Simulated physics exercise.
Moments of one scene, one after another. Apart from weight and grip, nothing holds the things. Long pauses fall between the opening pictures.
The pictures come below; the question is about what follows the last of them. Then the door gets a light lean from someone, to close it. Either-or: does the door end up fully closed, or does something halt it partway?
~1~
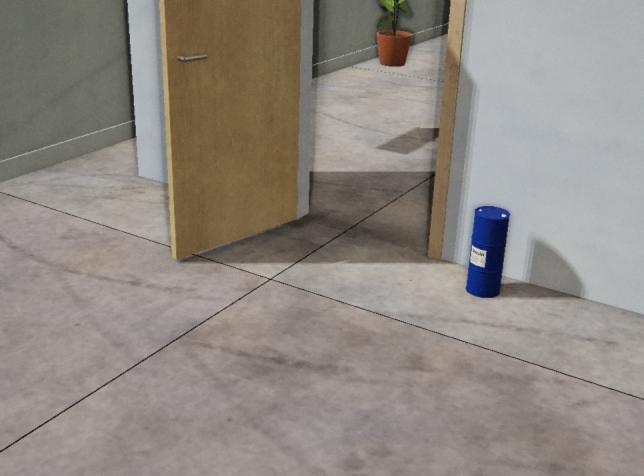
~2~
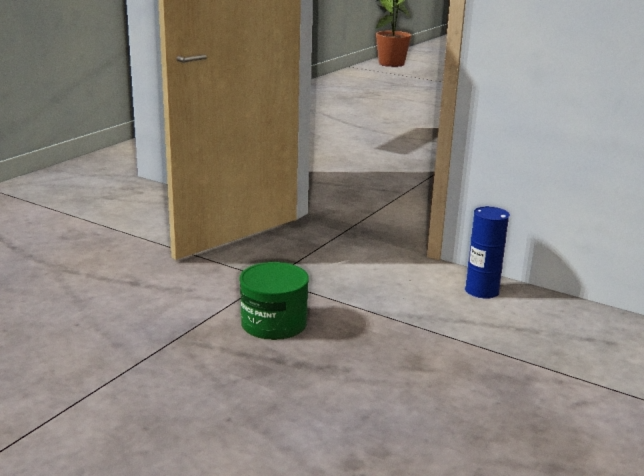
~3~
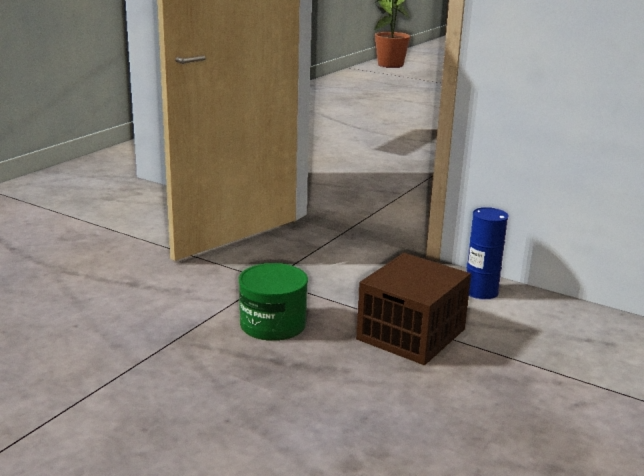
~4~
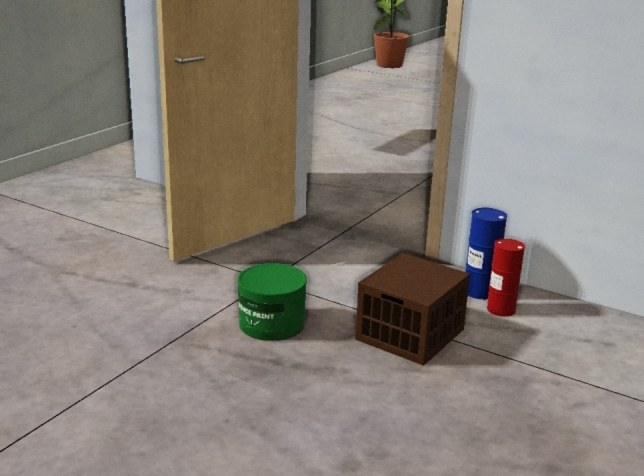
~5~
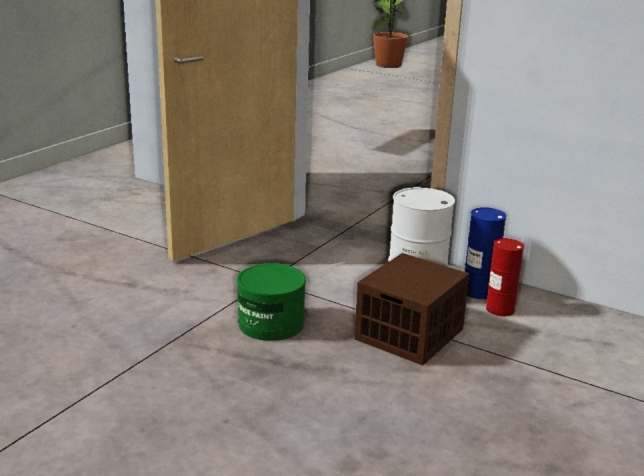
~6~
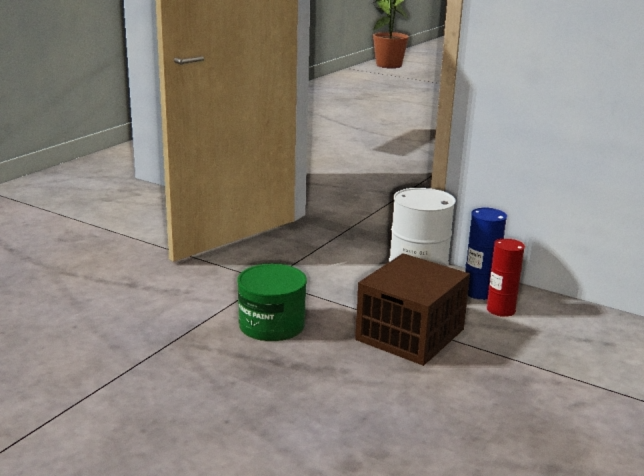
It goes shut.
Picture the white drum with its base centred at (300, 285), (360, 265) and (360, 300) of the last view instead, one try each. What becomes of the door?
Try one: The door gets held up; try two: It gets held up; try three: It swings to.
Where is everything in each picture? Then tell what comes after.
The first picture shows door wide open and still.
The second picture shows door wide open and still; green pail (274, 300).
The third picture shows door wide open and still; brown crate (414, 306); blue canister (486, 254).
The fourth picture shows door wide open and still; red canister (505, 278); green pail (272, 302).
The fifth picture shows door wide open and still; brown crate (412, 306); blue canister (484, 254).
The sixth picture shows door wide open and still; white drum (420, 246); red canister (505, 278).
Then, 0.90 s on from there, open by 73°.
Then, 1.50 s on from there, open by 34°.
In the end, open by 0°; all 5 unmoved. At the end, from the last picture's camera, white drum near (420, 246).
